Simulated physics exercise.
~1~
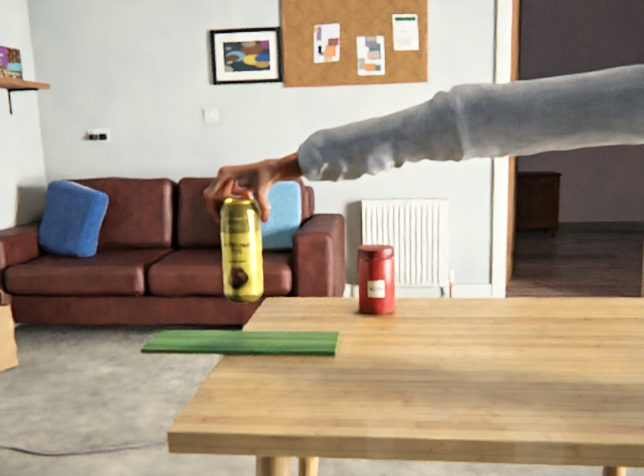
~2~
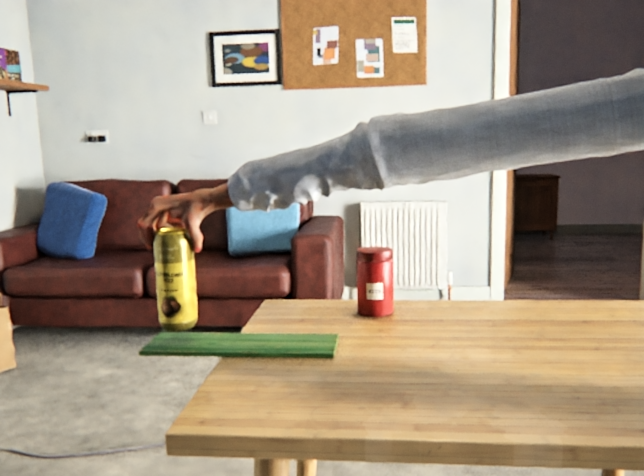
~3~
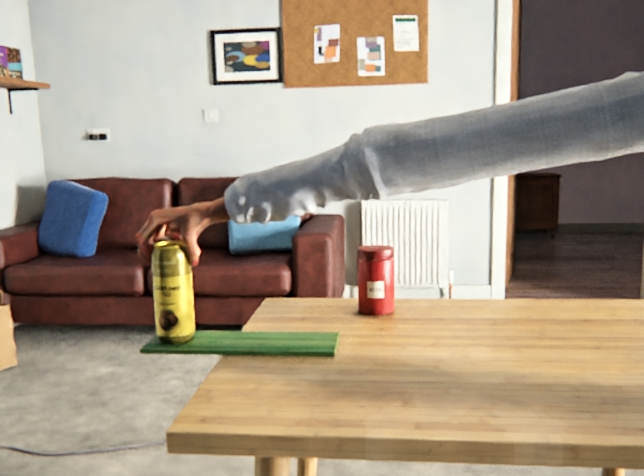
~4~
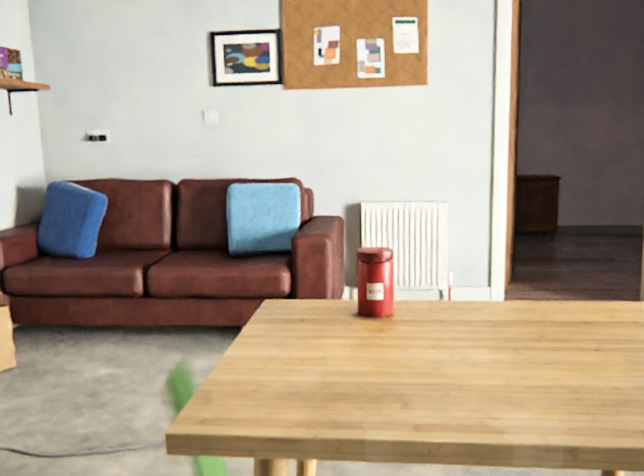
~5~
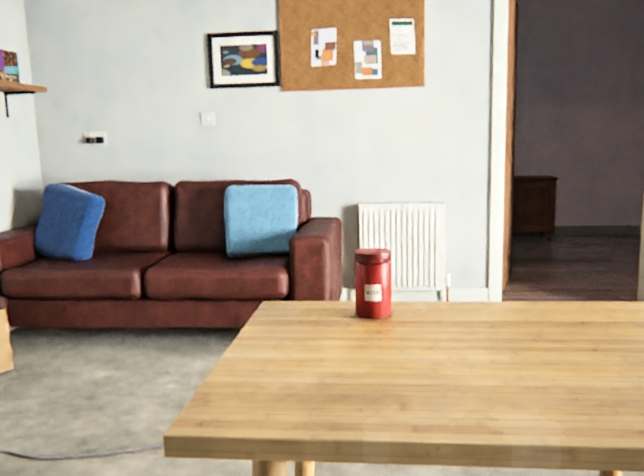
In a living room, a hand sets a yellow can on a green plank, which falls.
